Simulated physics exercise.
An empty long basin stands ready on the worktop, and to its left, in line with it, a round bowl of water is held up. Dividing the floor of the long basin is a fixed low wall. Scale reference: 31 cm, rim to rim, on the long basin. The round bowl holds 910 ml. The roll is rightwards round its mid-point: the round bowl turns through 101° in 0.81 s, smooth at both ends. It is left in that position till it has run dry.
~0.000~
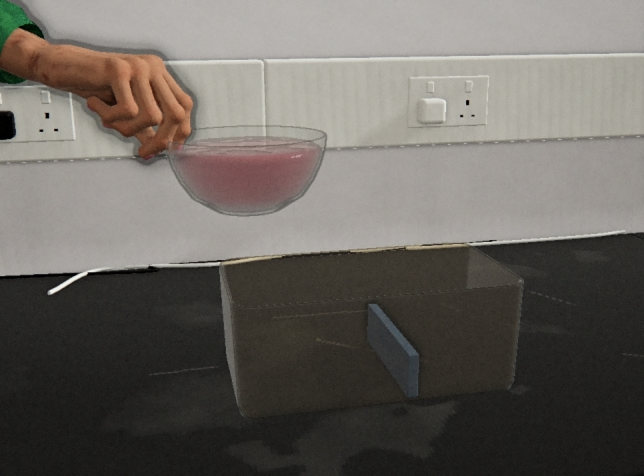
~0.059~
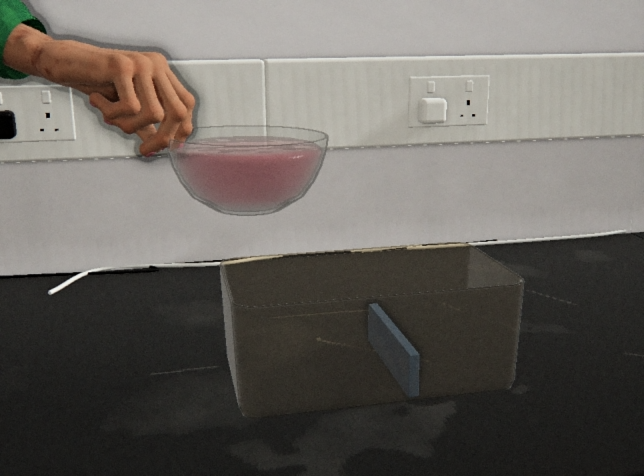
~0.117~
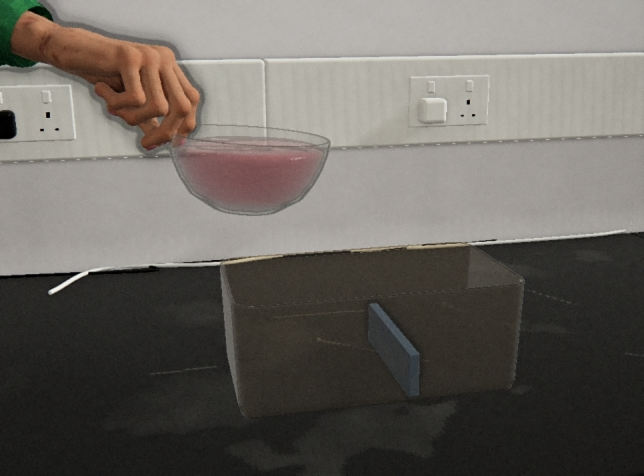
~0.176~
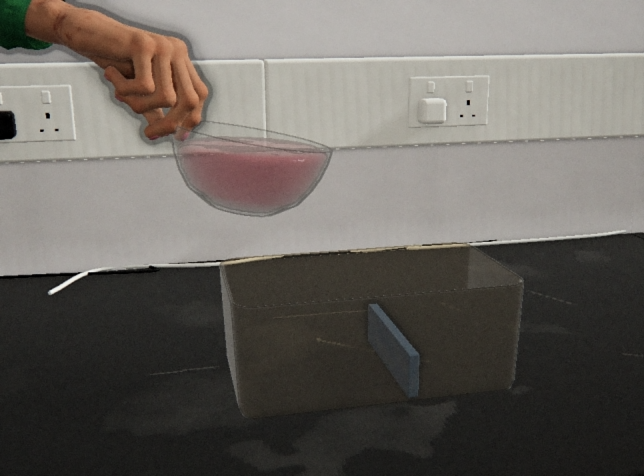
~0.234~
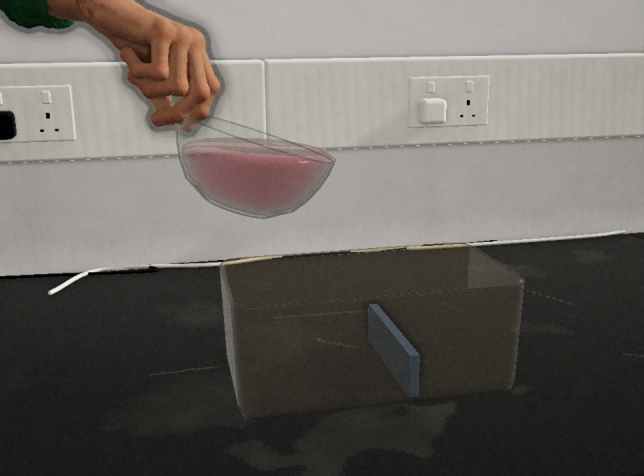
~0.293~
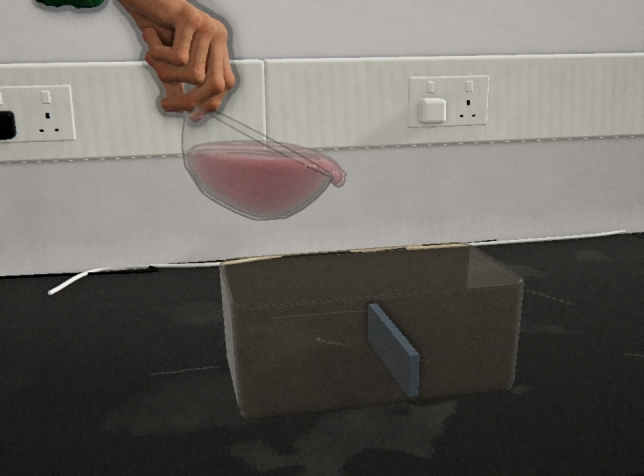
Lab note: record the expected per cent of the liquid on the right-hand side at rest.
Expected right-hand share: 27 per cent.
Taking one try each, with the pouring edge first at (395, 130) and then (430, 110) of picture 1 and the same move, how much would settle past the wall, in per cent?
In turn about 80 and 75 per cent.
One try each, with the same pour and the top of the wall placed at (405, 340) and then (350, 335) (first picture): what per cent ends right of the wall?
The first gives near 20 per cent and the second near 75 per cent.
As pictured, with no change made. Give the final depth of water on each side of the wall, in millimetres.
I'd say close to 22 mm on the left, close to 14 mm on the right.
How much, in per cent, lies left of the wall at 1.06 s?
Roughly 72 percent.
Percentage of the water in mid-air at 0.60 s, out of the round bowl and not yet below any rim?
I'd say close to 28 per cent.
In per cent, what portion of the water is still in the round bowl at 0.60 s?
Roughly 18 percent.
Then, 0.60 s in, the tilt is 85° and 19 per cent is still to pour, 30 is left of the wall and 23 right of it.
Then, 0.82 s in, the tilt is 101° and 0 per cent is still to pour, 70 is left of the wall and 26 right of it.
Then, 1.06 s in, the tilt is 101° and 0 per cent is still to pour, 71 is left of the wall and 27 right of it.
Then, 1.31 s in, the tilt is 101° and 0 per cent is still to pour, 71 is left of the wall and 27 right of it.
Finally, 71 per cent lies left of the wall, 27 right of it and 2 outside.
